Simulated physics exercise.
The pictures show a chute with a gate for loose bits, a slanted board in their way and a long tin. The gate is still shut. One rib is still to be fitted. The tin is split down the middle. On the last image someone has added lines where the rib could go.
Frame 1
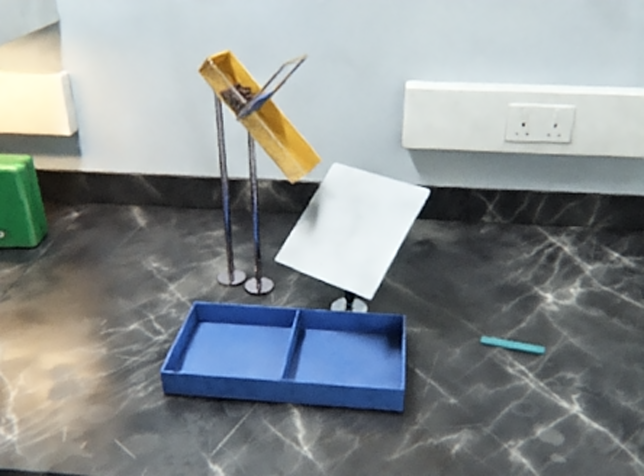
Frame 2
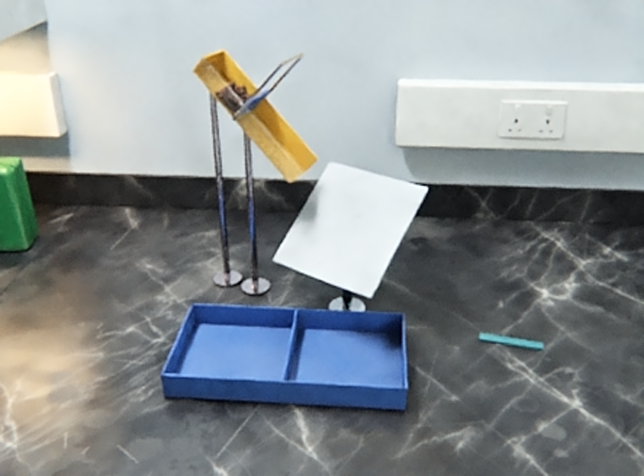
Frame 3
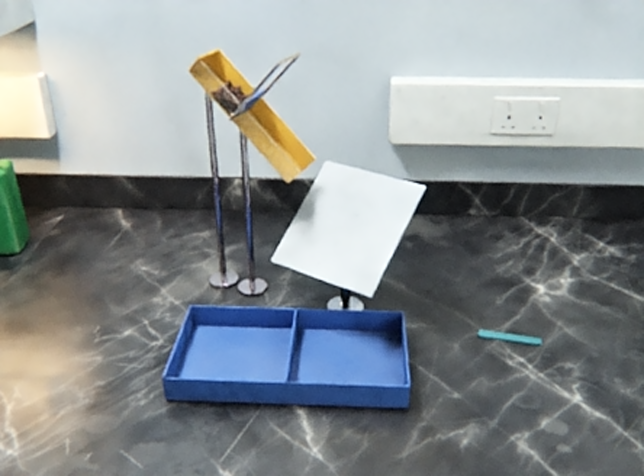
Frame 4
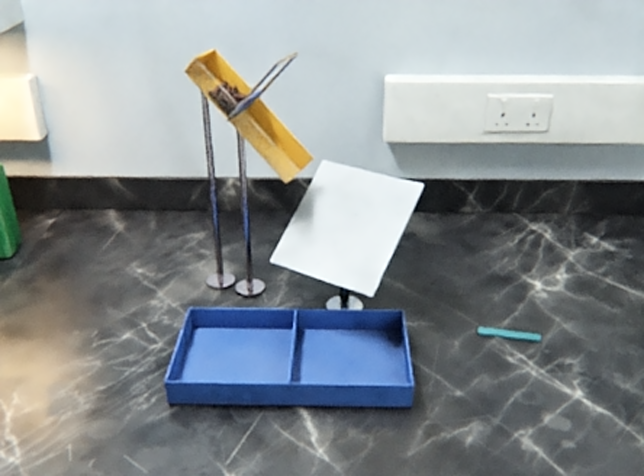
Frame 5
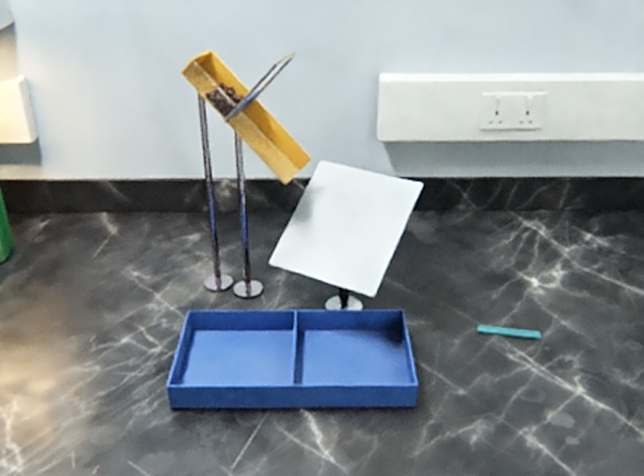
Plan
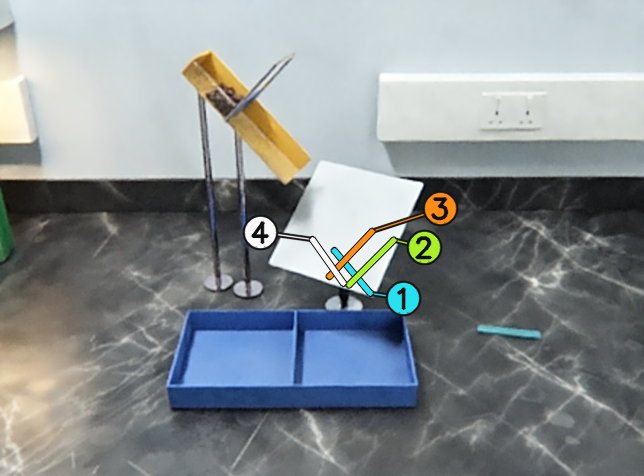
The clip opens on a yellow chute of small dark bits, sloping down to the right above a tilted white board and a divided blue tin. The view drifts slightly, the green object slipping mostly out at the left edge and the wall socket shifting left, while the bits and the setup stay still.
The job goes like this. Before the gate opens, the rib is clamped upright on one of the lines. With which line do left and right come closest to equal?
Choose 3.
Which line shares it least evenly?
That would be 4.
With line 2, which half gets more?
The right half.
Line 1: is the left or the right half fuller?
More lands on the right.
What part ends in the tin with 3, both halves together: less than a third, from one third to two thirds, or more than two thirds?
Line 3 gives more than two thirds.
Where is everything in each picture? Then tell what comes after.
The first frame shows load behind the gate at (244, 100), allspice berries; lip of the chute at (302, 177), sloping fairly steeply.
The second frame shows middle of the board at (349, 225), tilted fairly steeply; middle of its low edge at (319, 278); of its high edge at (377, 174).
The third frame shows front corners of the tin at (163, 378) and (409, 386); front end of its middle wall at (285, 382); gate still shut at (255, 97).
The fourth frame shows middle of the load at (232, 100); lip at (295, 176).
The fifth frame shows middle of the load at (229, 101); lip at (293, 177).
On the marked copy, line 1 from (334, 250) to (370, 293); line 2 from (393, 240) to (348, 285); line 3 from (372, 231) to (329, 276); line 4 from (312, 239) to (343, 283).
Choosing 1, of what is caught, about a quarter in the left half, most in the right.
Choosing 2, of what is caught, about a quarter in the left half, most in the right.
Choosing 3, of what is caught, about two thirds in the left half, about a third in the right.
Choosing 4, of what is caught, a stray few in the left half, nearly all in the right.
